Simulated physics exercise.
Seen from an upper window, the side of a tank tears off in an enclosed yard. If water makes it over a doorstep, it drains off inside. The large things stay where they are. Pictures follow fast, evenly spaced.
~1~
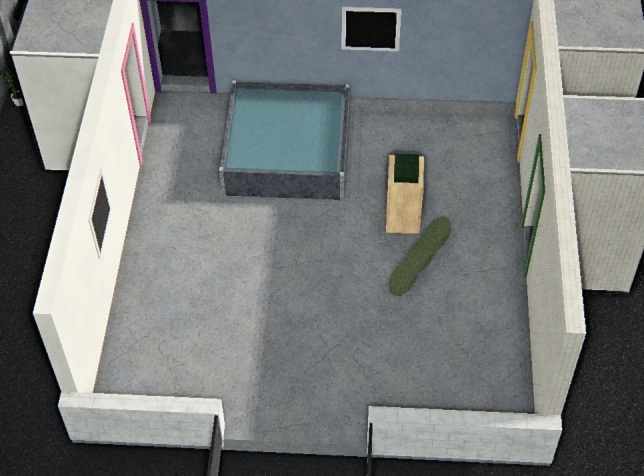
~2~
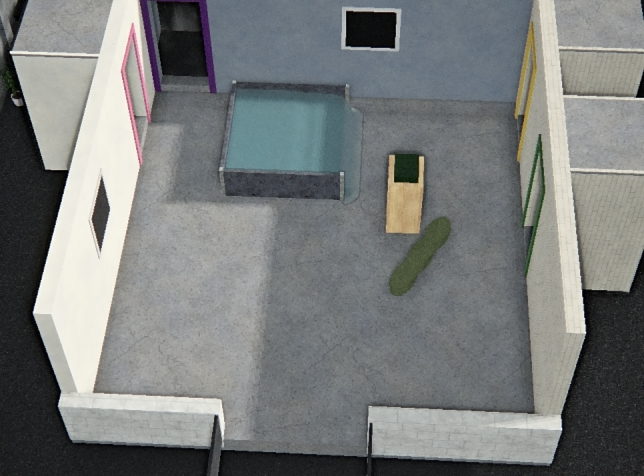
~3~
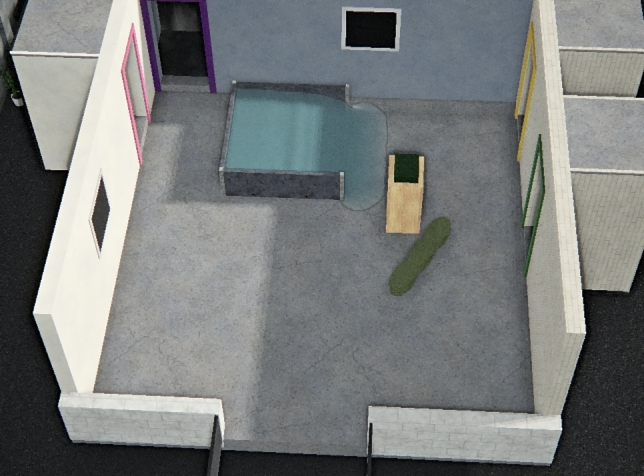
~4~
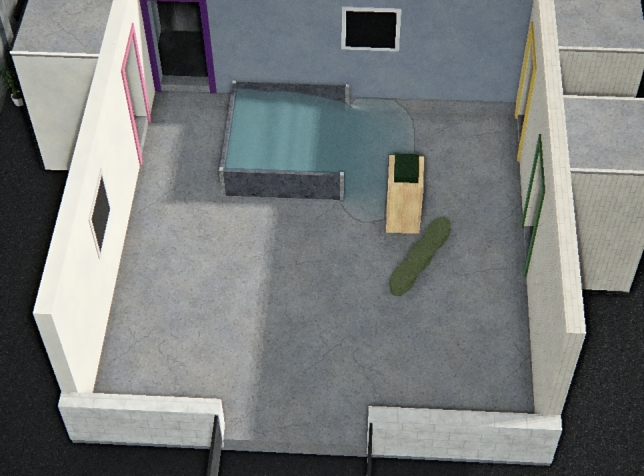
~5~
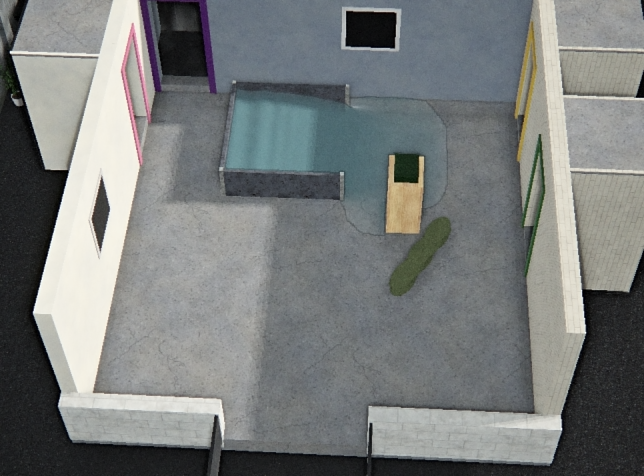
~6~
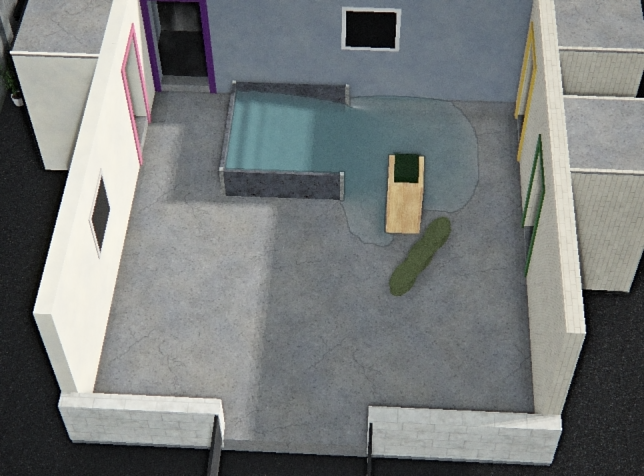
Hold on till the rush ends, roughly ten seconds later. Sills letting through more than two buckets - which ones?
Sill by sill: Yellow door: More than two; purple door: Not more than two; green door: More than two; pink door: Not more than two.
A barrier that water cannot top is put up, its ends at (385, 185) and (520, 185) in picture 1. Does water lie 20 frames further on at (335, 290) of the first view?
My call for that spot - a puddle.
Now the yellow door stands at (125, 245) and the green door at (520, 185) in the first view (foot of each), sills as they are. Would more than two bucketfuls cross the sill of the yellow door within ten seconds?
The yellow door stays under.
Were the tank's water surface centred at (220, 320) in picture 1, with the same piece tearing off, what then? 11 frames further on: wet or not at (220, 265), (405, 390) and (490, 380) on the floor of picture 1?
Parched, soaked, soaked.
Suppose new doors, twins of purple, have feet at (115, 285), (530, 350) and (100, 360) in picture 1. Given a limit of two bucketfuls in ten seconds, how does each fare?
One after the other: Is under, takes less, is under.
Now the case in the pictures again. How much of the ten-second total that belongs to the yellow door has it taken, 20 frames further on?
That comes out to 85 per cent by my count.
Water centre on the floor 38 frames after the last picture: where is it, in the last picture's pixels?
Somewhere near (399, 223).
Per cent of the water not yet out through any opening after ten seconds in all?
The share not yet gone is roughly 80 percent.
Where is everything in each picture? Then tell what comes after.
The first frame shows still water in the tank at (286, 130).
In the second frame, the front is at (349, 200), out from the gap at (343, 146).
In the third frame, water pours out at (343, 147) and has run to (363, 206).
In the fourth frame, the front is at (384, 215), out from the gap at (343, 148).
In the fifth frame, the front is at (427, 108), out from the gap at (343, 149).
In the sixth frame, the front is at (468, 127), out from the gap at (343, 149).
A moment on, water covers 20 % of the floor; the yellow door under two buckets in, the purple door not reached, the green door not reached, the pink door not reached.
Next, water covers 30 % of the floor; the yellow door far over two buckets in, the purple door not reached, the green door under two buckets in, the pink door not reached.
Then, water covers 40 % of the floor; the yellow door far over two buckets in, the purple door not reached, the green door over two buckets in, the pink door not reached.
Later, water covers 55 % of the floor; the yellow door far over two buckets in, the purple door not reached, the green door over two buckets in, the pink door not reached.
In the end, water covers 80 % of the floor; the yellow door far over two buckets in, the purple door wet at the sill, nothing in, the green door over two buckets in, the pink door wet at the sill, nothing in.
